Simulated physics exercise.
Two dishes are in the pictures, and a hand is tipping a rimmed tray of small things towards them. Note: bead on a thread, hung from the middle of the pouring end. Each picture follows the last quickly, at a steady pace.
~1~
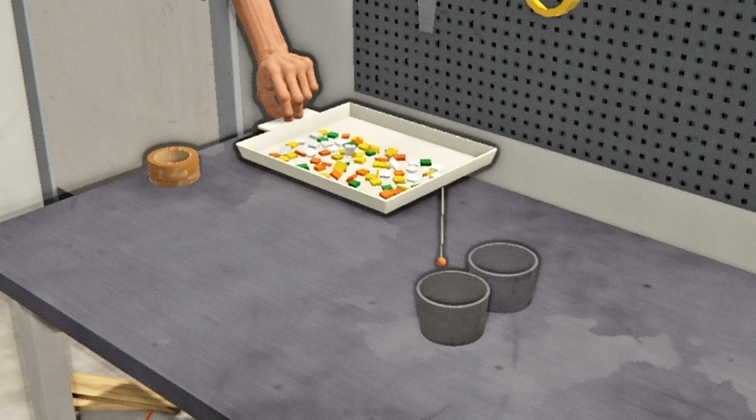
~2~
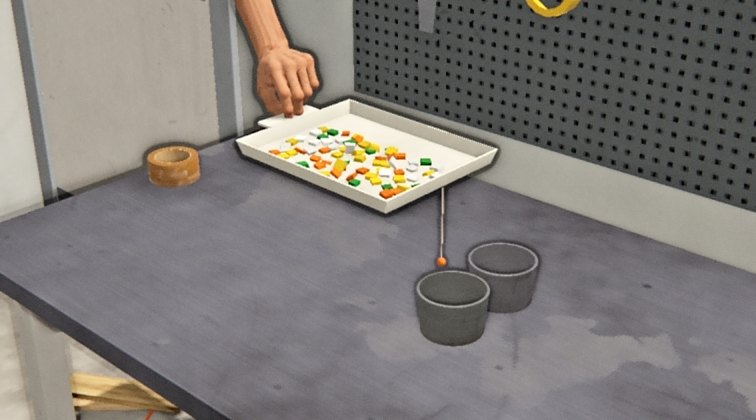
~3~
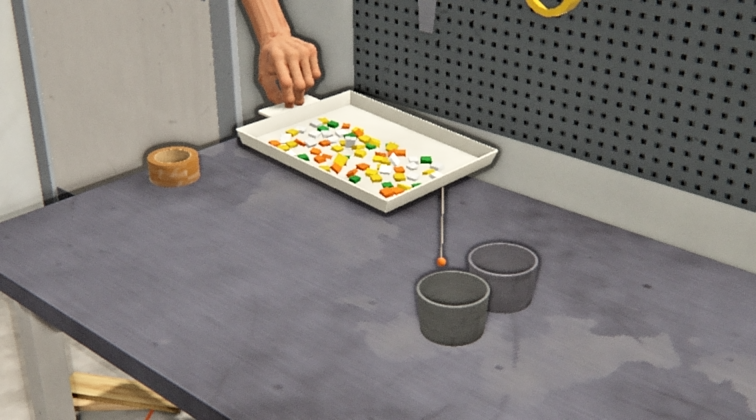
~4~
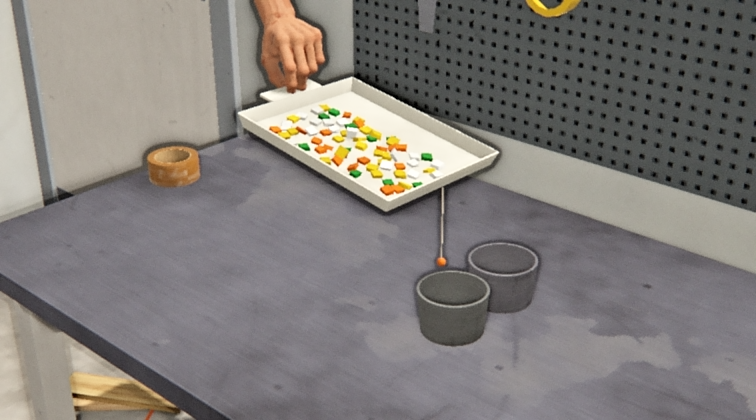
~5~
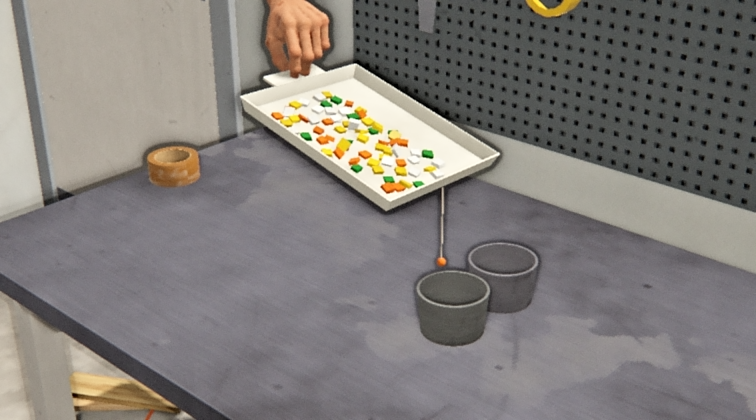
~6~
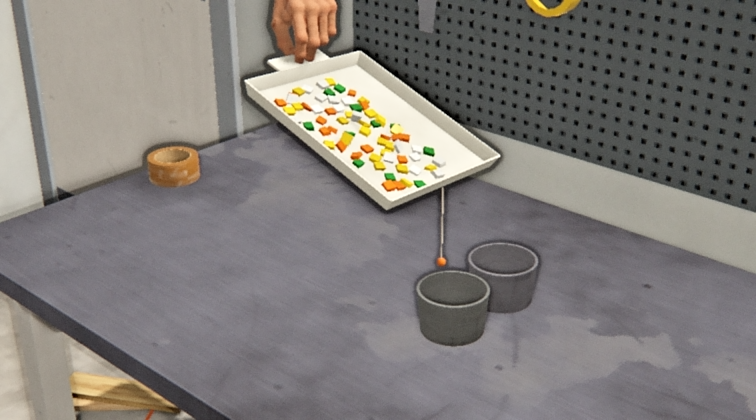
A hand gradually raises the back of a white tray of colourful pieces near two dishes.
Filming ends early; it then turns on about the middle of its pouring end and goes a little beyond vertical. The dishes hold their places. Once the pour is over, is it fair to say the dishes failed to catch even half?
No, they caught more than half.
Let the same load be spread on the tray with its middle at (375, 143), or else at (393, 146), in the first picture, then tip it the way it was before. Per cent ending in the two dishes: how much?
About 80 % and 70 %.
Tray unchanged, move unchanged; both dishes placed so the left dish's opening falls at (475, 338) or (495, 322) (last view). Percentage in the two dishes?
You'd get 0 in a hundred first and 0 in a hundred after that.
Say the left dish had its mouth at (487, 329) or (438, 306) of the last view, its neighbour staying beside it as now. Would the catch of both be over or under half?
Catch, run one: Below the halfway mark; run two: Past the halfway mark.
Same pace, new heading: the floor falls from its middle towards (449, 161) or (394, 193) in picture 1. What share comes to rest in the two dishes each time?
Lab note: Try 1 = 20 %, try 2 = 20 %.
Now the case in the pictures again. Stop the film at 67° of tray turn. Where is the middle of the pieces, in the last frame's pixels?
The middle of the pieces lands at roughly (451, 166).
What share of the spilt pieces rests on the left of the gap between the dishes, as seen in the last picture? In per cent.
Looks to be around 60 per cent of the spill.
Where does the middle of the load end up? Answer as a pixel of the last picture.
Somewhere around (483, 310) in the last picture.
Soon after the last picture, tray tipped steeply; nearly all on the tray; a small part in the air.
A little later, tray tipped past a quarter turn; about a quarter on the tray; a small part in the left dish; a small part in the right dish; a small part outside both; about a third in the air.
Later still, tray tipped past a quarter turn; about a third in the left dish; about a third in the right dish; about a quarter outside both.
At rest, tray tipped past a quarter turn; about a third in the left dish; about a third in the right dish; about a quarter outside both.
